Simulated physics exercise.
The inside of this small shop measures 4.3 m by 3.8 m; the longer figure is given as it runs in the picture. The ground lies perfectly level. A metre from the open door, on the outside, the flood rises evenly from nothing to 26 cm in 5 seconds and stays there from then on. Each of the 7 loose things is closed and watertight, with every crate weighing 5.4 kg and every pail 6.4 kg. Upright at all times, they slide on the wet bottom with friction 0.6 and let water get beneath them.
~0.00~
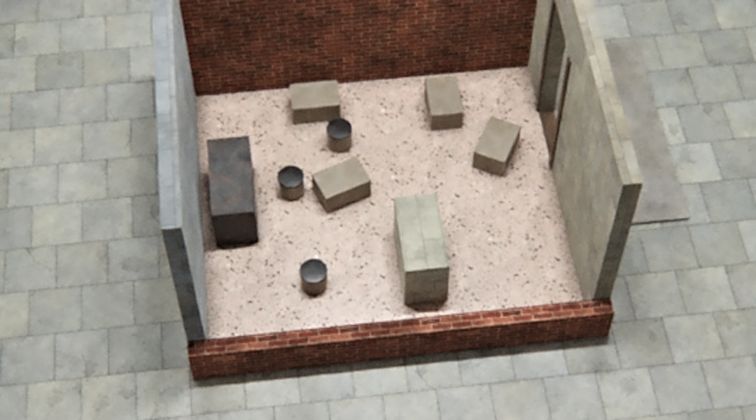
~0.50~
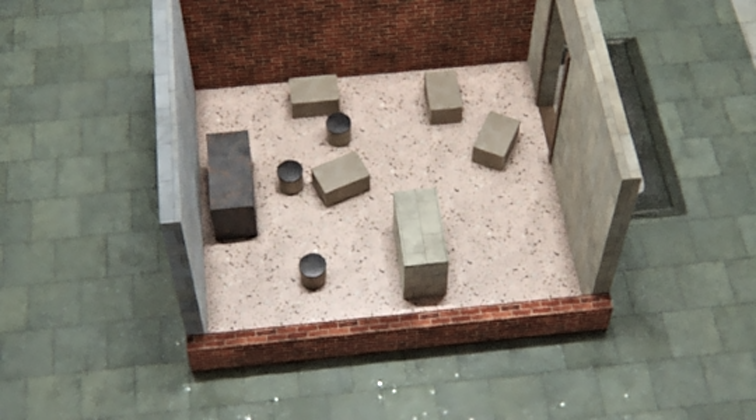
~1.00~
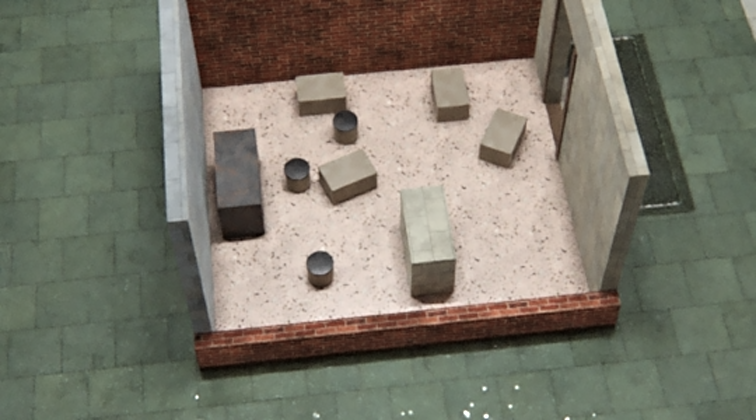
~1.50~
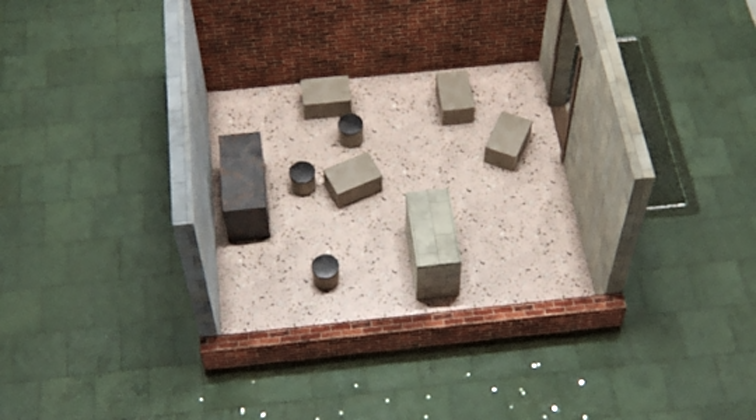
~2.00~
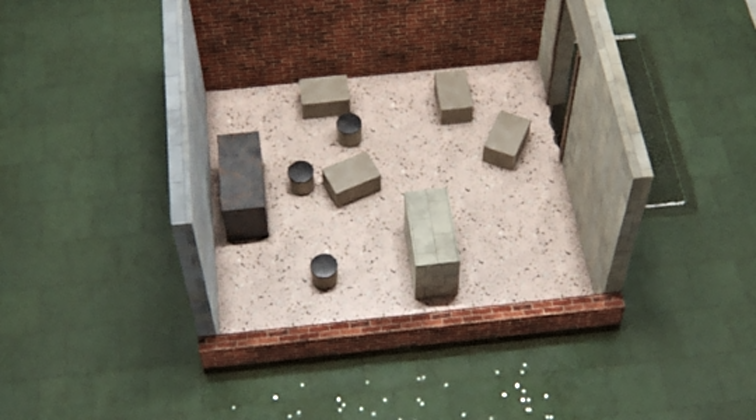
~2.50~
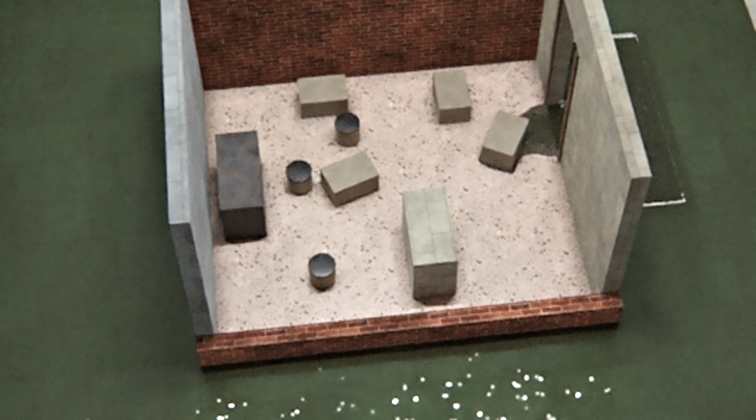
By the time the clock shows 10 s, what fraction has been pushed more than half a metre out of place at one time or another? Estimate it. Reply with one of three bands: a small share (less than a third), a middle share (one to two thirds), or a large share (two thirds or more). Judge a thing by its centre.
A large share, two thirds or more.
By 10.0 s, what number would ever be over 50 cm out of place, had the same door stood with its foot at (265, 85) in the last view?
3.
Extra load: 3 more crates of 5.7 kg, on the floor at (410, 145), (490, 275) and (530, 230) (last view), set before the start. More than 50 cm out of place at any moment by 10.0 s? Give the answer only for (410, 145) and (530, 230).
One by one: Above; below.
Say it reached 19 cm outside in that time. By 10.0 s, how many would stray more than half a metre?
Then it comes to 4.
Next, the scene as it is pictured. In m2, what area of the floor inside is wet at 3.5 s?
Roughly 2.5 m2 of it is wet.
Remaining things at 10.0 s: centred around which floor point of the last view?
The average lands around (306, 223).
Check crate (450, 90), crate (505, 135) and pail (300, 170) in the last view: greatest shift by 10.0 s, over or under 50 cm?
Result, in order: Exceeded / exceeded / stayed within.
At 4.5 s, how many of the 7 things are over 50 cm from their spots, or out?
By then 2.
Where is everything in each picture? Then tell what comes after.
In the first picture, a crate at (341, 177), on the bottom; a crate at (315, 94) rests on the ground; water covers 0.0 m2; 0 of 7 have shifted.
In the second picture, a crate at (341, 172) rests on the ground; a crate at (314, 89), on the bottom; water covers 0.0 m2; 0 of 7 have shifted.
In the third picture, a crate at (348, 169), on the bottom; a crate at (321, 87), on the bottom; 0.0 m2 under water; 0 of 7 have shifted.
In the fourth picture, a crate at (353, 173) rests on the ground; a crate at (326, 90) rests on the ground; 0.0 m2 under water; 0 of 7 have shifted.
In the fifth picture, a crate at (351, 172), on the bottom; a crate at (324, 89) rests on the ground; water covers 0.0 m2; 0 of 7 have shifted.
In the sixth picture, a crate at (350, 171) rests on the ground; a crate at (323, 89), on the bottom; 0.3 m2 under water; 0 of 7 have shifted.
After 3.5 s 0 of 7 are over 50 cm from their spots; 0 afloat.
After 4.5 s 2 of 7 are over 50 cm from their spots; 1 afloat.
After 7.0 s 4 of 7 are over 50 cm from their spots; 4 afloat.
After 10.0 s 5 of 7 are over 50 cm from their spots, and 5 have been at some point; 6 afloat.
